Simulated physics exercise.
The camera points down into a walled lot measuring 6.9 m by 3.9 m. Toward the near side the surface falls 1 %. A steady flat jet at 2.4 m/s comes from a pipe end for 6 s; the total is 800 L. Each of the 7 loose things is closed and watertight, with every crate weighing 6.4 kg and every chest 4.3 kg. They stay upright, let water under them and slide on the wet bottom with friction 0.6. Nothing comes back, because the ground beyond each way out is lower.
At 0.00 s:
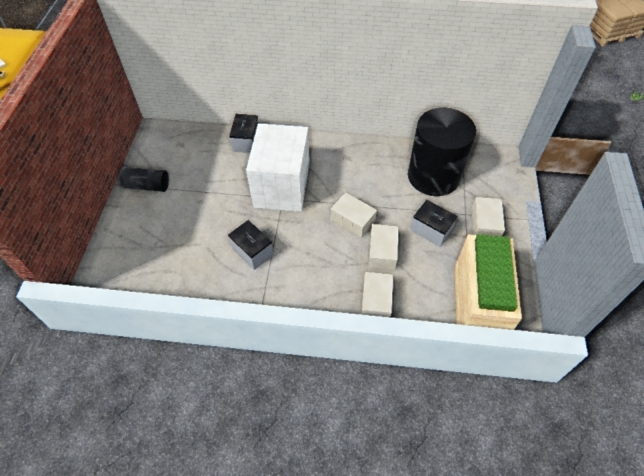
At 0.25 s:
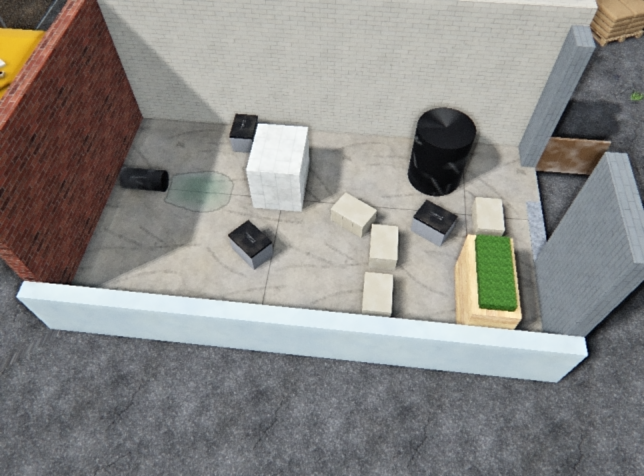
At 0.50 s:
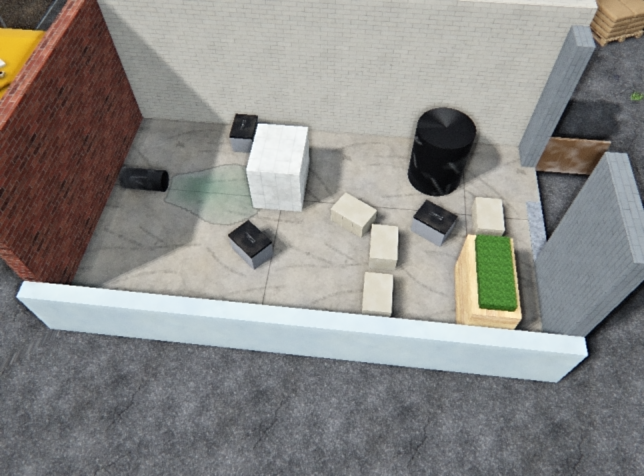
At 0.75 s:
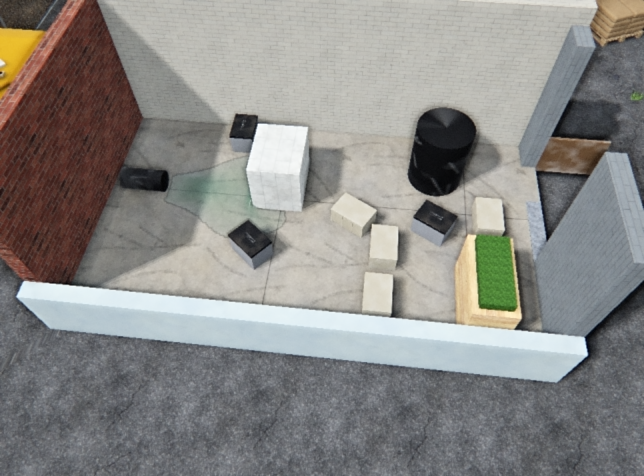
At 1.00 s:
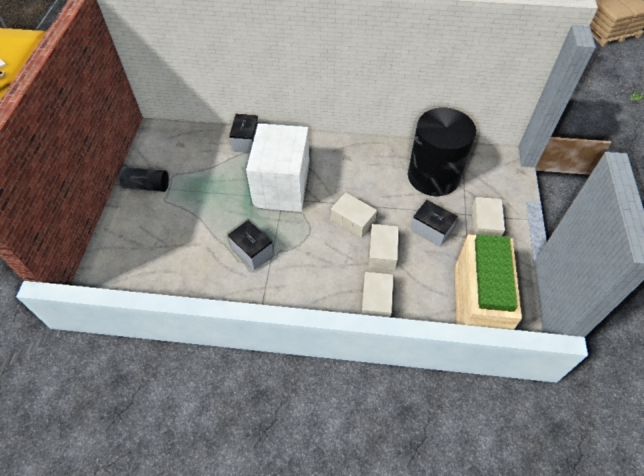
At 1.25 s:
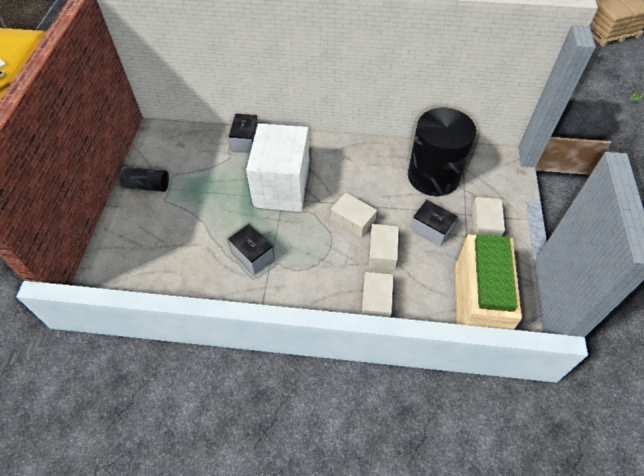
In a walled lot scattered with pale and dark blocks, a thin sheet of clear, greenish water spreads from a black pipe at the left, reaching around the large white block and the nearby dark one while the blocks barely move.
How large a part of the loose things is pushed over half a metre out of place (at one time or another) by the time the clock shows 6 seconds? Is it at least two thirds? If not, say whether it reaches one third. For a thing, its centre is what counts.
I'd say it meets one third but not two thirds.
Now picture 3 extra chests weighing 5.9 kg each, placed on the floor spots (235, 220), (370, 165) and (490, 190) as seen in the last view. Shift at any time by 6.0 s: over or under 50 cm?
Listed order: Above the mark, below the mark and below the mark.
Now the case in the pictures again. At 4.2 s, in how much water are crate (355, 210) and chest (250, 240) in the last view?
Roughly 2 and 5 cm.
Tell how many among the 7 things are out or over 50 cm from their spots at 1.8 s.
Count then: 0.
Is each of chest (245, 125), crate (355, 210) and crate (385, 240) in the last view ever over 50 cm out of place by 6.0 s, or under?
Taking them in order, the first is above the mark, the second below the mark and the third below the mark.
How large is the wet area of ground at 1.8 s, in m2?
About 6.0 m2.
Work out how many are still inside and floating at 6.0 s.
By my count, 3.
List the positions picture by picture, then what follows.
A chest at (250, 238) rests on the ground; a chest at (244, 125), on the bottom; 0.0 m2 under water; 0 of 7 have shifted, in the first picture.
A chest at (250, 238) rests on the ground; a chest at (244, 125), on the bottom; 0.7 m2 under water; 0 of 7 have shifted, in the second picture.
A chest at (250, 238), on the bottom; a chest at (244, 125) rests on the ground; 1.4 m2 under water; 0 of 7 have shifted, in the third picture.
A chest at (250, 238), on the bottom; a chest at (244, 125) rests on the ground; 2.0 m2 under water; 0 of 7 have shifted, in the fourth picture.
A chest at (250, 238), on the bottom; a chest at (244, 125) rests on the ground; 2.6 m2 under water; 0 of 7 have shifted, in the fifth picture.
A chest at (250, 242), on the bottom, 8 cm from its start; a chest at (243, 125), on the bottom; 3.5 m2 under water; 1 of 7 have shifted, in the sixth picture.
After 1.8 s 0 of 7 are over 50 cm from their spots; 0 afloat.
After 2.7 s 2 of 7 are over 50 cm from their spots; 1 afloat.
After 4.2 s 3 of 7 are over 50 cm from their spots; 0 afloat.
After 6.0 s 3 of 7 are over 50 cm from their spots, and 3 have been at some point; 3 afloat.
